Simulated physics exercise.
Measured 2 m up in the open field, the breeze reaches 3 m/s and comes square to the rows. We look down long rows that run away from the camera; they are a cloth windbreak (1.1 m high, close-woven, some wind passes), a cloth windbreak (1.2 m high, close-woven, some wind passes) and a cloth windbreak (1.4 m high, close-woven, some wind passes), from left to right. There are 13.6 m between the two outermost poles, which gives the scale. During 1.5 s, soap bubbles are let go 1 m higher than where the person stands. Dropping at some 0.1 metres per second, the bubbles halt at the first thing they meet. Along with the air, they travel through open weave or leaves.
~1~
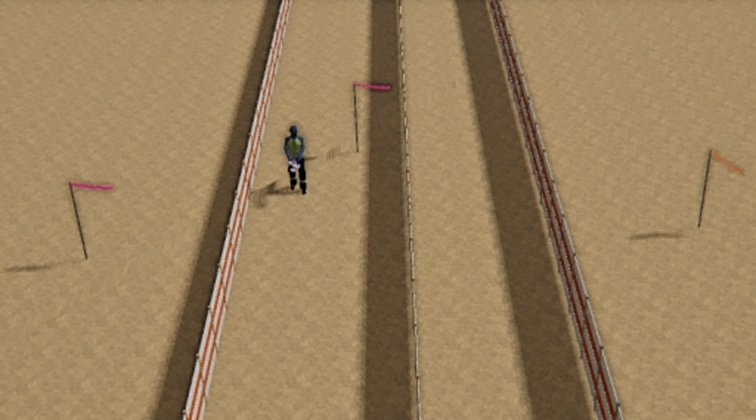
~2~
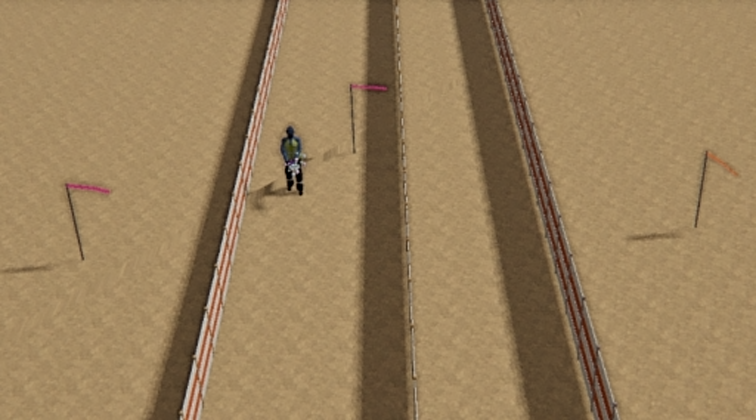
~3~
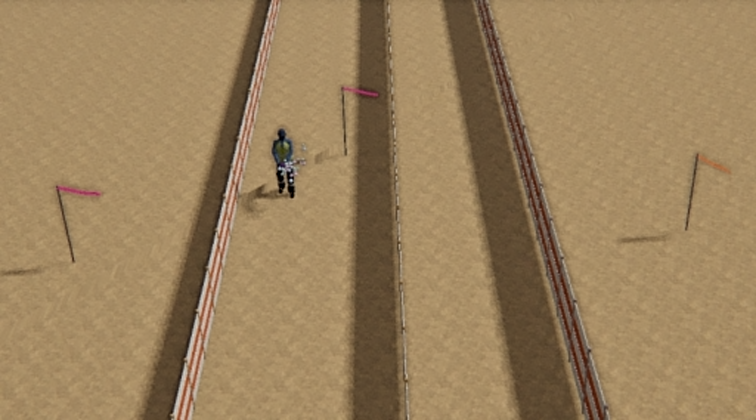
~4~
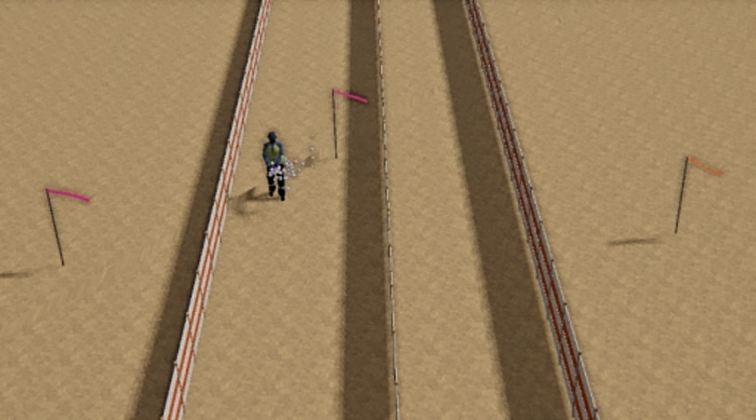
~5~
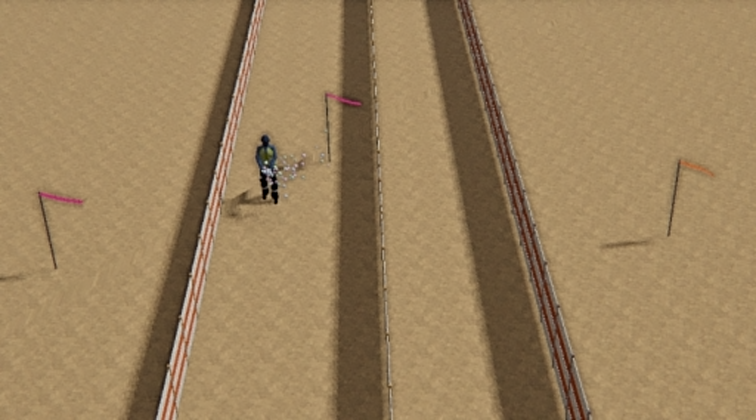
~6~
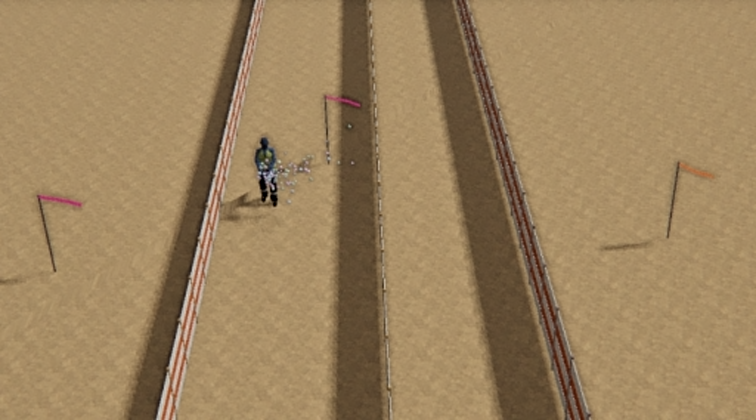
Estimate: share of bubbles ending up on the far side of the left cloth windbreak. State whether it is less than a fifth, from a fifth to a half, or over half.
It comes to under a fifth.
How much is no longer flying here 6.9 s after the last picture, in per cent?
Roughly 15 percent by that time.
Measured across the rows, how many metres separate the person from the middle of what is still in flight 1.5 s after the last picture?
1.5 metres.
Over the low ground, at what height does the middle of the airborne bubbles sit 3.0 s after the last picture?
I'd put it close to 1.2 metres up.
Then, 1.5 s after the last picture, 100 % is in the air or yet to come; 0 % is beyond the left cloth windbreak; the middle of what still flies is 1.1 m above the low ground, near (324, 172).
Then, 3.0 s after the last picture, 99 % is in the air or yet to come; 0 % is beyond the left cloth windbreak; the middle of what still flies is 1.2 m above the low ground, near (389, 166).
Then, 6.9 s after the last picture, 84 % is in the air or yet to come; 0 % is beyond the left cloth windbreak; the middle of what still flies is 1.2 m above the low ground, near (625, 159).
Then, 19.0 s after the last picture, 22 % is in the air or yet to come; 0 % is beyond the left cloth windbreak.
Then, 44.0 s after the last picture, 0 % is in the air or yet to come; 0 % is beyond the left cloth windbreak.
